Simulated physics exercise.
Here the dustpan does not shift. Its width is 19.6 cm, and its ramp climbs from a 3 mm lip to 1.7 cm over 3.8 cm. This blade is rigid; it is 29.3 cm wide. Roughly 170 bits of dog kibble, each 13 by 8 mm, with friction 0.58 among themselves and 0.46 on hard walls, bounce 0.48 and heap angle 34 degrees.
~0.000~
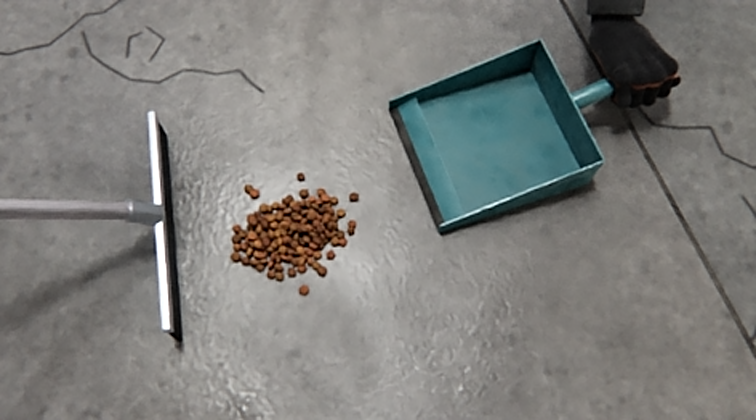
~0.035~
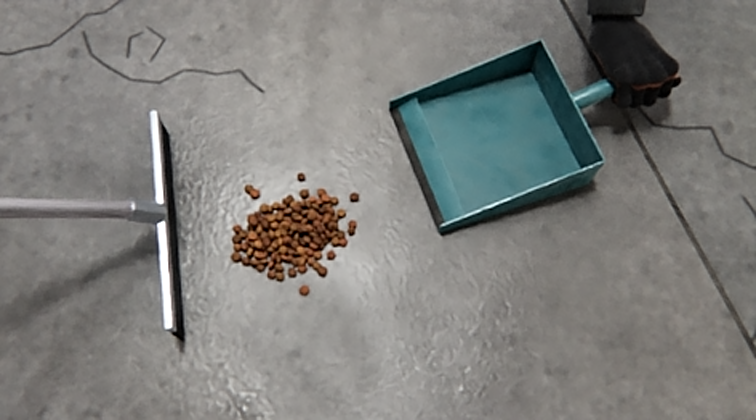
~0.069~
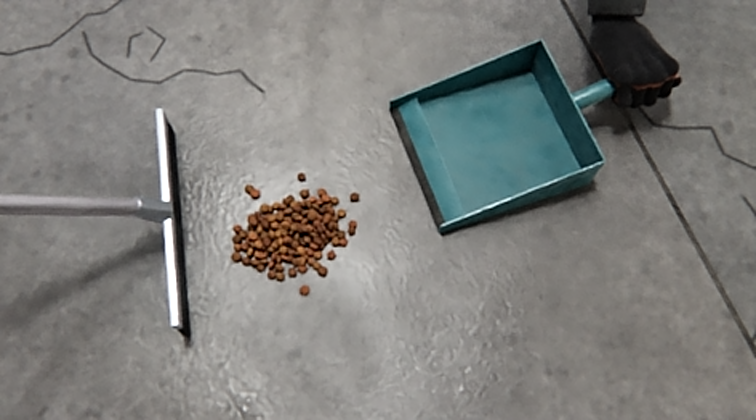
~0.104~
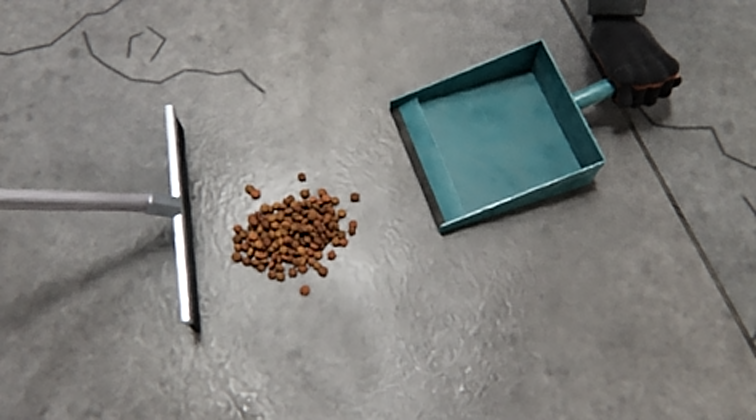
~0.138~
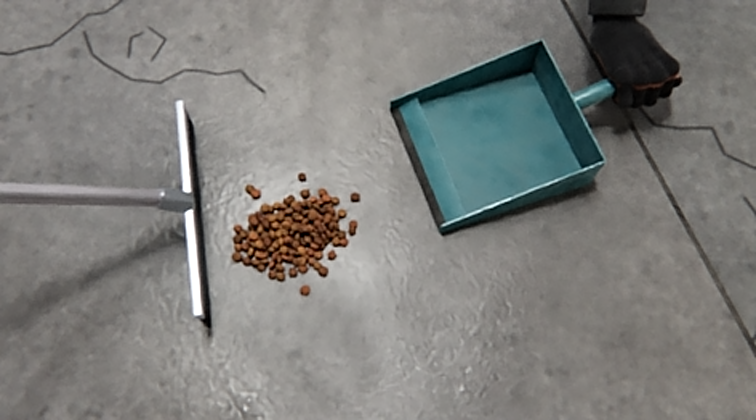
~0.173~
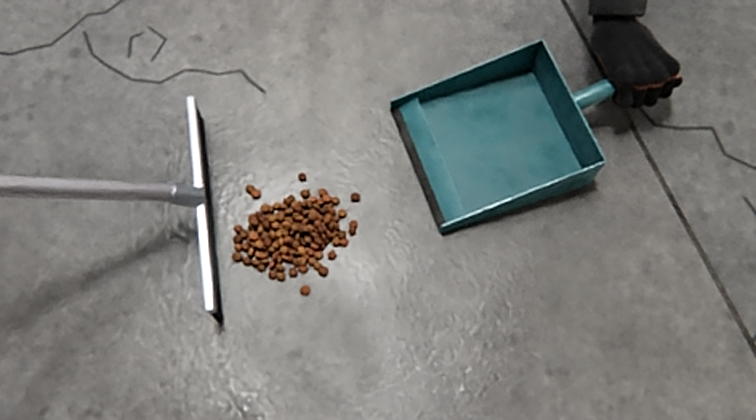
A loose pile of small brown kibble pieces sits near the centre of a grey, cracked-looking floor, seen from above by a still camera. To its right rests a teal dustpan, its handle held by a dark-gloved hand at the upper right. From the left, a straight blade on a pale pole slides slowly rightward, closing the gap to the pile, while the kibble, pan and hand stay still.
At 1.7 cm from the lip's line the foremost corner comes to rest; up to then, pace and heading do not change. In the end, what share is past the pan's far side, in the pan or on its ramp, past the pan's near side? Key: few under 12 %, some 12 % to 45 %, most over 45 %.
Far side = few, pan = few, near side = some.
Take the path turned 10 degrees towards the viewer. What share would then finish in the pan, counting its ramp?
15 per cent.
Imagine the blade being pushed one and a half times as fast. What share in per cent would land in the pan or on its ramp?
Roughly 10 in a hundred.
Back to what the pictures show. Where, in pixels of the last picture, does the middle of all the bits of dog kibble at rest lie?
Look around (405, 193) in the last picture.
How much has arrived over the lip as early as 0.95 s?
Over the lip: Approx. 5 %.
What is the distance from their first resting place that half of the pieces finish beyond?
Around 16 centimetres.
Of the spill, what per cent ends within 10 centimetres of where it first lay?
I'd guess some 10 per cent.
Then, at 0.45 s, middle of the blade 16 cm from the lip; 0 % over the lip, far side 0 %, near side 5 %.
After 0.64 s, middle of the blade 8 cm from the lip; 0 % over the lip, far side 0 %, near side 10 %.
After 0.95 s, middle of the blade 4 cm from the lip; 5 % over the lip, far side 0 %, near side 15 %.
By 1.2 s all is still; far side 0 %, pan 5 %, near side 15 %, in front of the lip or behind the blade 75 %.
